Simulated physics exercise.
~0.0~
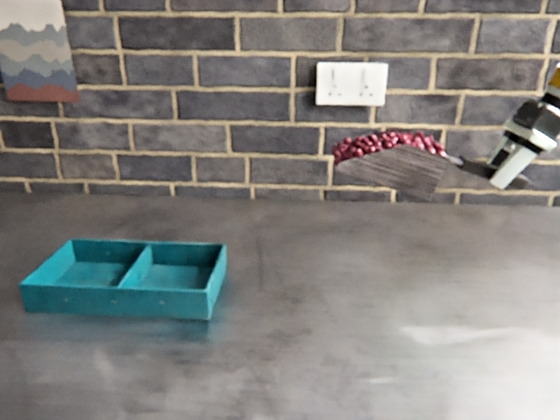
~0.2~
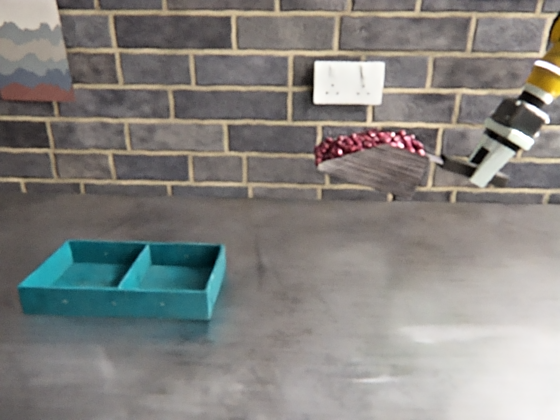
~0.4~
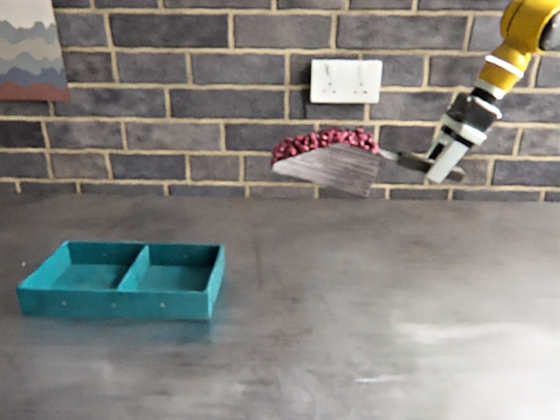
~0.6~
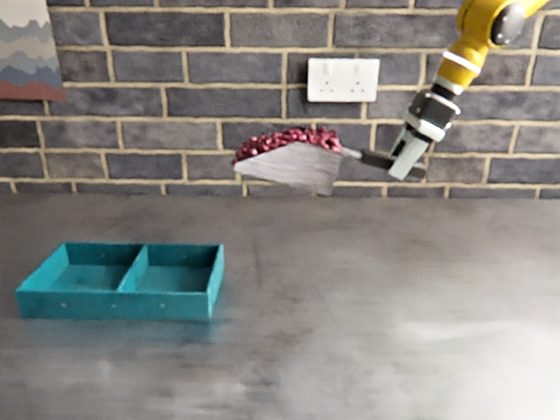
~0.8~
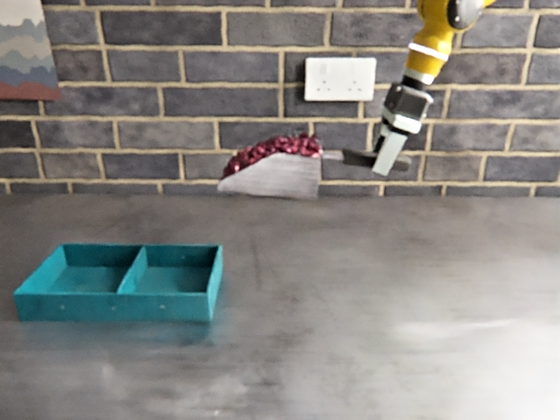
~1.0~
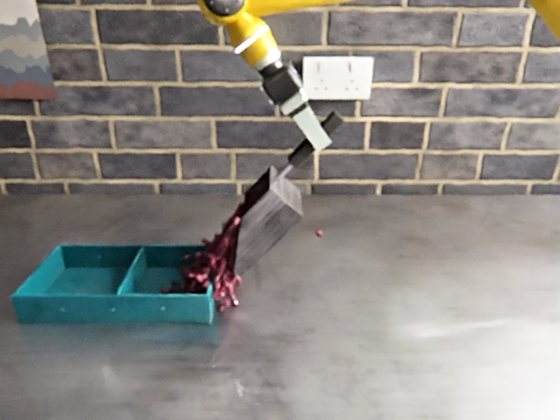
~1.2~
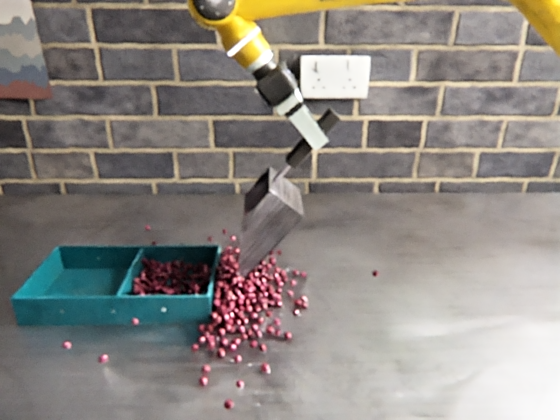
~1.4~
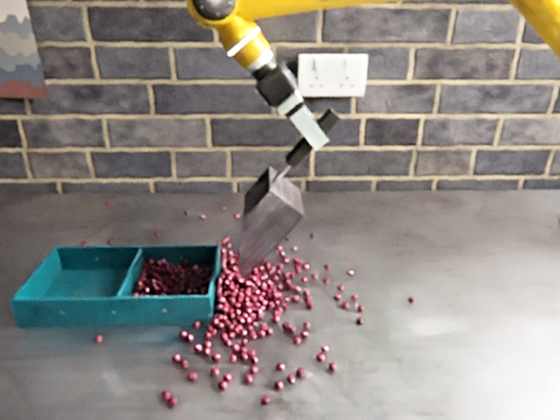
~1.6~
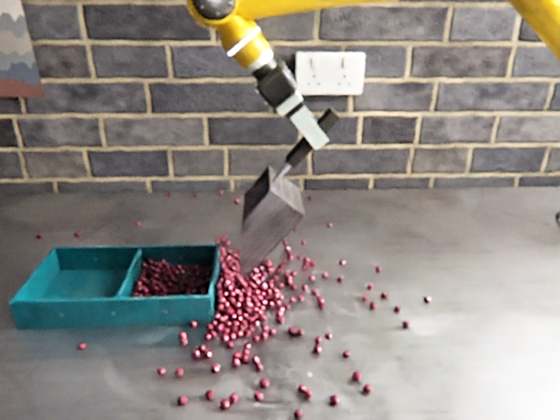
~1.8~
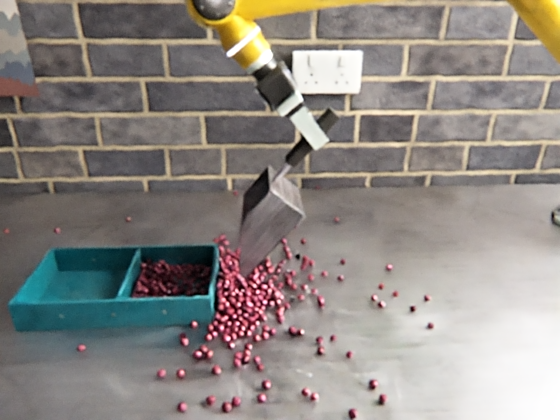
A robot arm moves a scoop left and tips red beads, spilling most beside the tray.
